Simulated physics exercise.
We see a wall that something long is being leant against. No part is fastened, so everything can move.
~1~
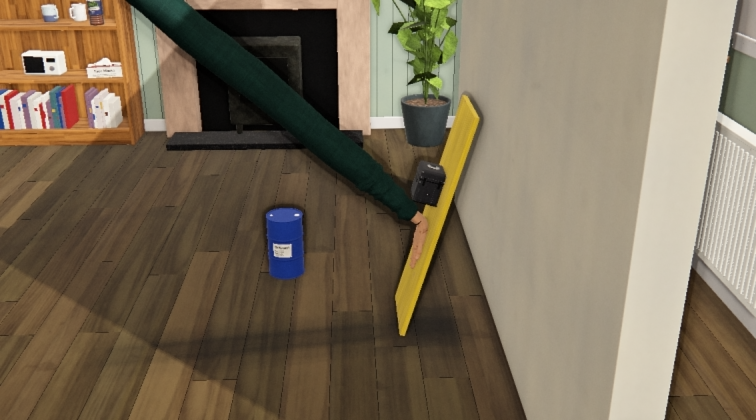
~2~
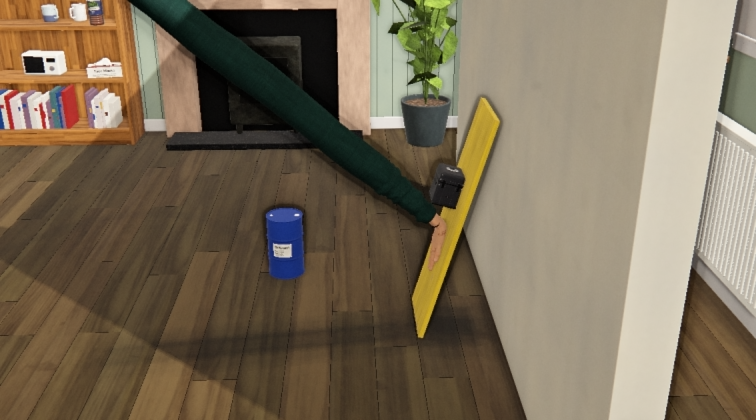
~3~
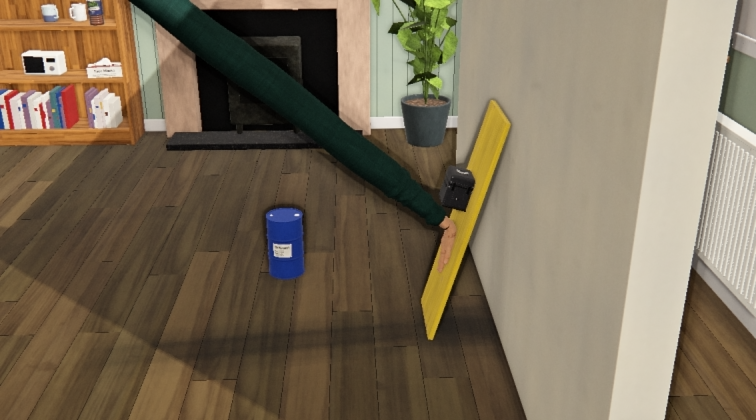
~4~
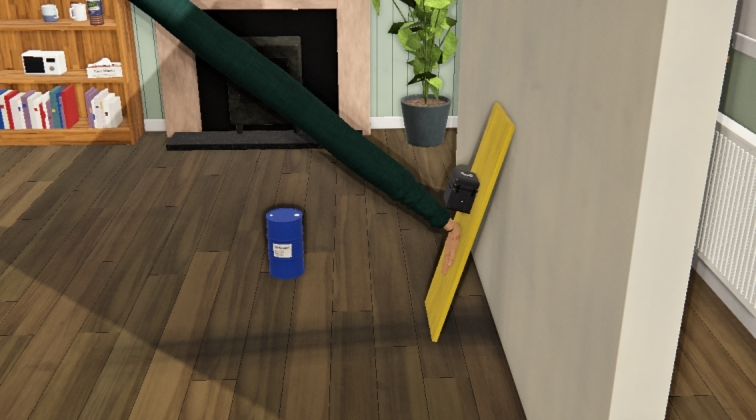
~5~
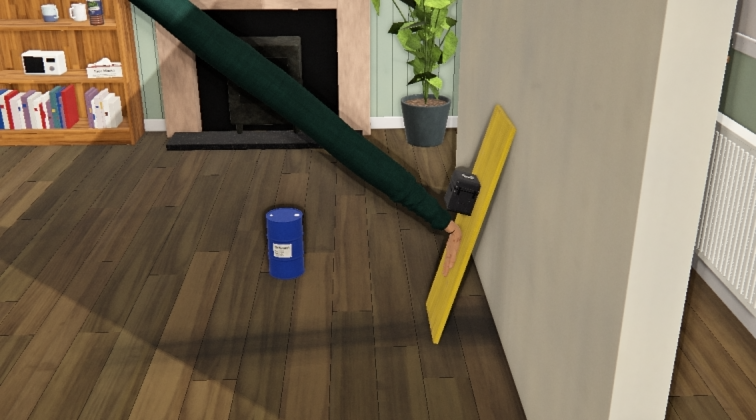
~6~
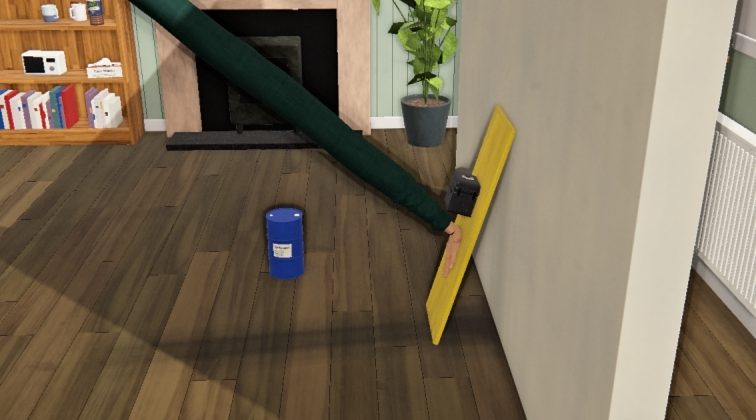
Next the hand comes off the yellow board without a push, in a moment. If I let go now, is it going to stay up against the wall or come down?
It does not budge.
Then, 0.30 s after the last picture, nothing has stirred.
Then, 0.70 s after the last picture, yellow board resting near (467, 227).
At rest, both in place. Seen from the same camera at the end, yellow board near (467, 227). The board stays up.
